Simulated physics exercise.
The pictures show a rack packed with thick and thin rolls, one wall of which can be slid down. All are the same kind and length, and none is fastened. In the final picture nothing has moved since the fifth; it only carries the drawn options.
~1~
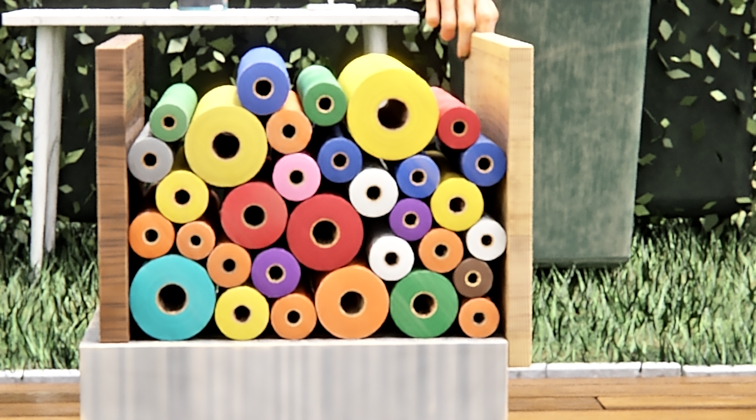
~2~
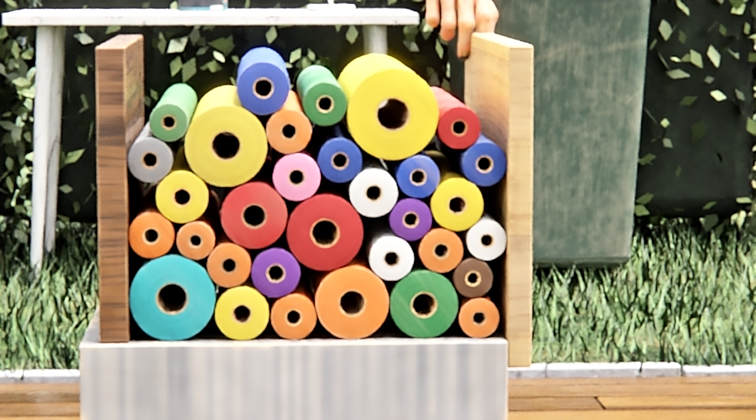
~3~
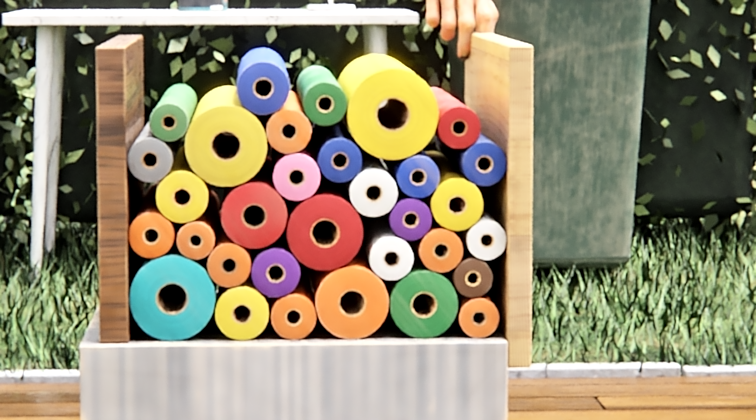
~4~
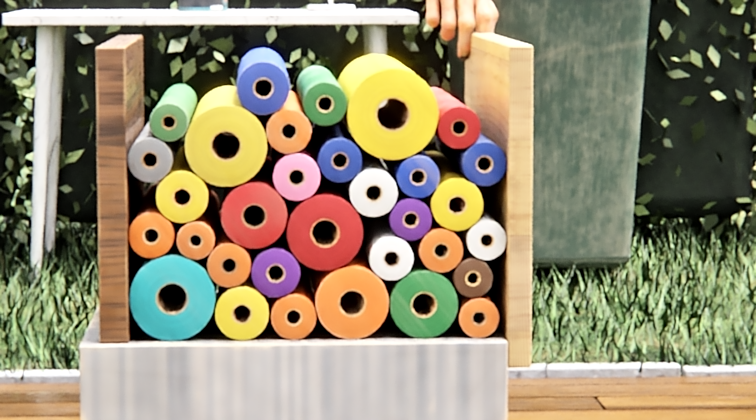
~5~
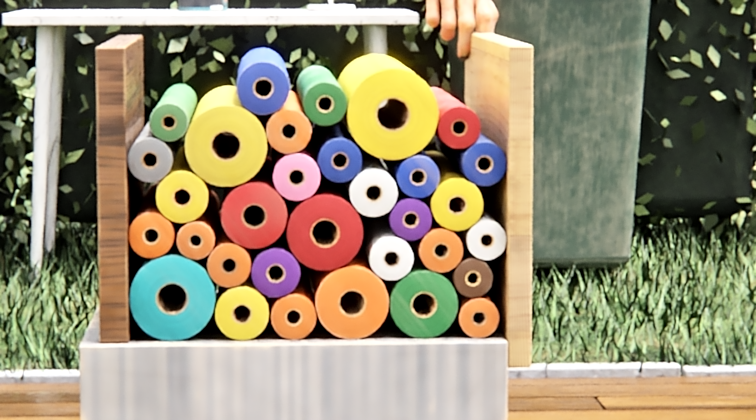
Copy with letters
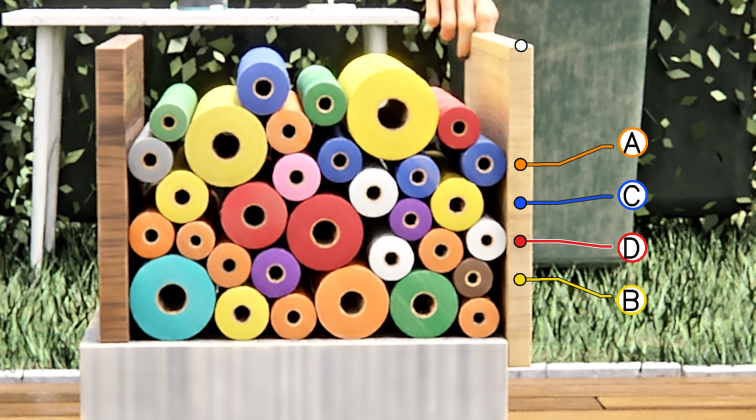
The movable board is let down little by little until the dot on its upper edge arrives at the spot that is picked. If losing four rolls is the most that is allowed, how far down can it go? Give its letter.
Mark D is as low as it can go.
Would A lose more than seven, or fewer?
It loses fewer than seven.
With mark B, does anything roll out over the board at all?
Yes, at B.
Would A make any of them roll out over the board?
No, at A.
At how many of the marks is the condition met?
Three of the four.
On the marked copy, A at (521, 164); B at (520, 280); C at (521, 203); D at (521, 241); the white dot at (522, 46).
With D. Early on, top of the board (508, 133).
Further on, top of the board (507, 232).
At the end, top of the board (507, 240), two out over the board.
As for the rest, A none out over the board; B more than four out over the board; C none out over the board.
